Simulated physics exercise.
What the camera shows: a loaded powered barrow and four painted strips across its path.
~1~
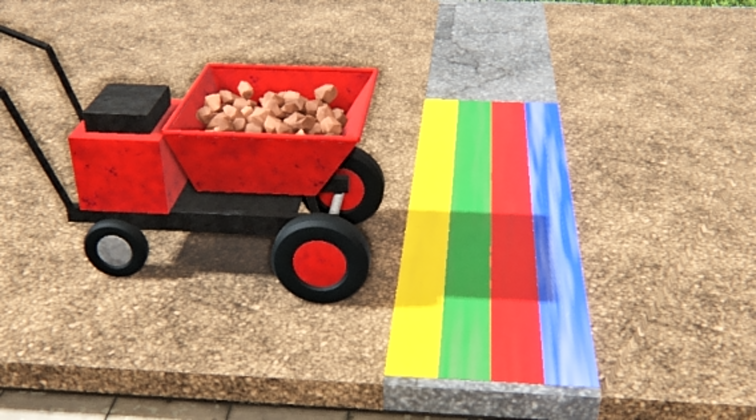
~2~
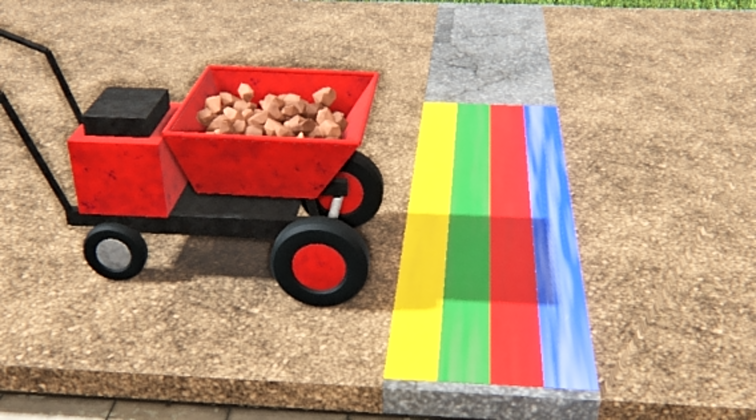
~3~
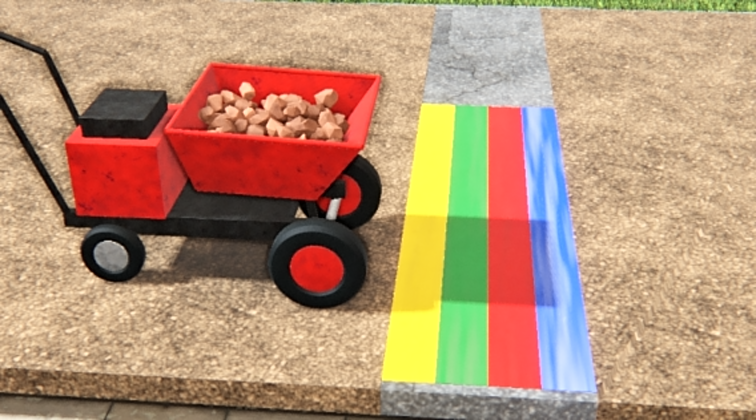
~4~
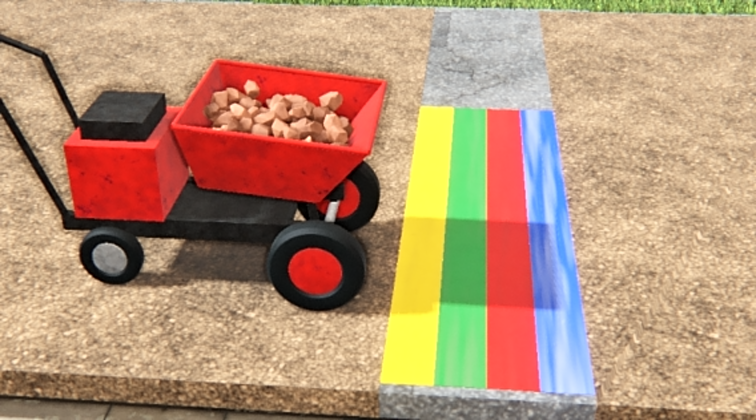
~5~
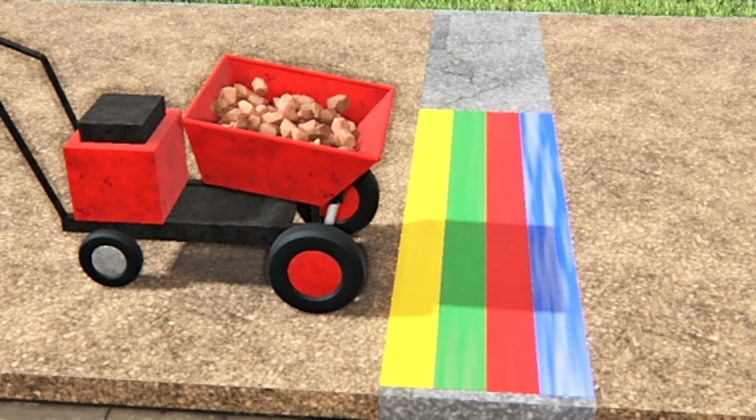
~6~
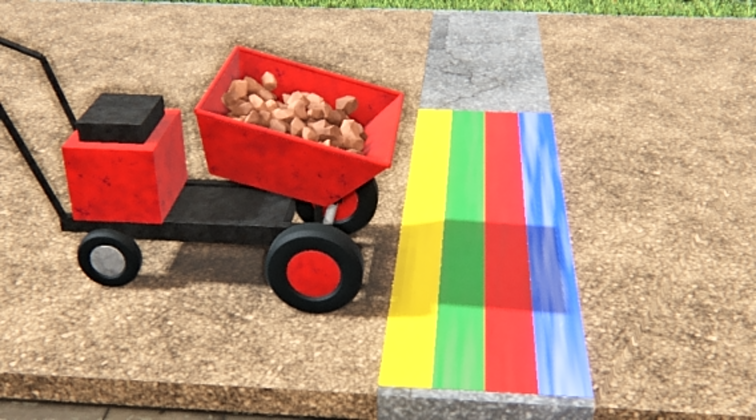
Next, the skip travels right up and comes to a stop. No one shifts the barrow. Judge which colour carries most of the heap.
The colour carrying most is red.
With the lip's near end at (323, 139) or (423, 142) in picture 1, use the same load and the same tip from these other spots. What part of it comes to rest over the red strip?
Okay, so the first one ends at 20 % and the second at 10 %.
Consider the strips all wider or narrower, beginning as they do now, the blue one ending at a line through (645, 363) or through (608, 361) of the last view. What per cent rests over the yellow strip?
Roughly 0 percent first, then roughly 0 percent.
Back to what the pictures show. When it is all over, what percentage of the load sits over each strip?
Estimated shares: Yellow strip 0 %, green strip 15 %, red strip 30 %, blue strip 15 %.
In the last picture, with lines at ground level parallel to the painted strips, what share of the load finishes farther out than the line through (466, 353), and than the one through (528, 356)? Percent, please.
About 70 and 30 %.
Just after the last frame, skip tipped steeply; every one in the skip.
A moment on, skip tipped right over; the larger part in the skip; about a tenth over the green strip; about a tenth over the red strip; just a few falling.
Further on, skip tipped right over; roughly a quarter in the skip; roughly a quarter over the green strip; roughly a third over the red strip; about a tenth over the blue strip; about a tenth off the paint.
When it is over, skip tipped right over; roughly a quarter in the skip; not one over the yellow strip; roughly a quarter over the green strip; roughly a third over the red strip; about a tenth over the blue strip; about a tenth off the paint.
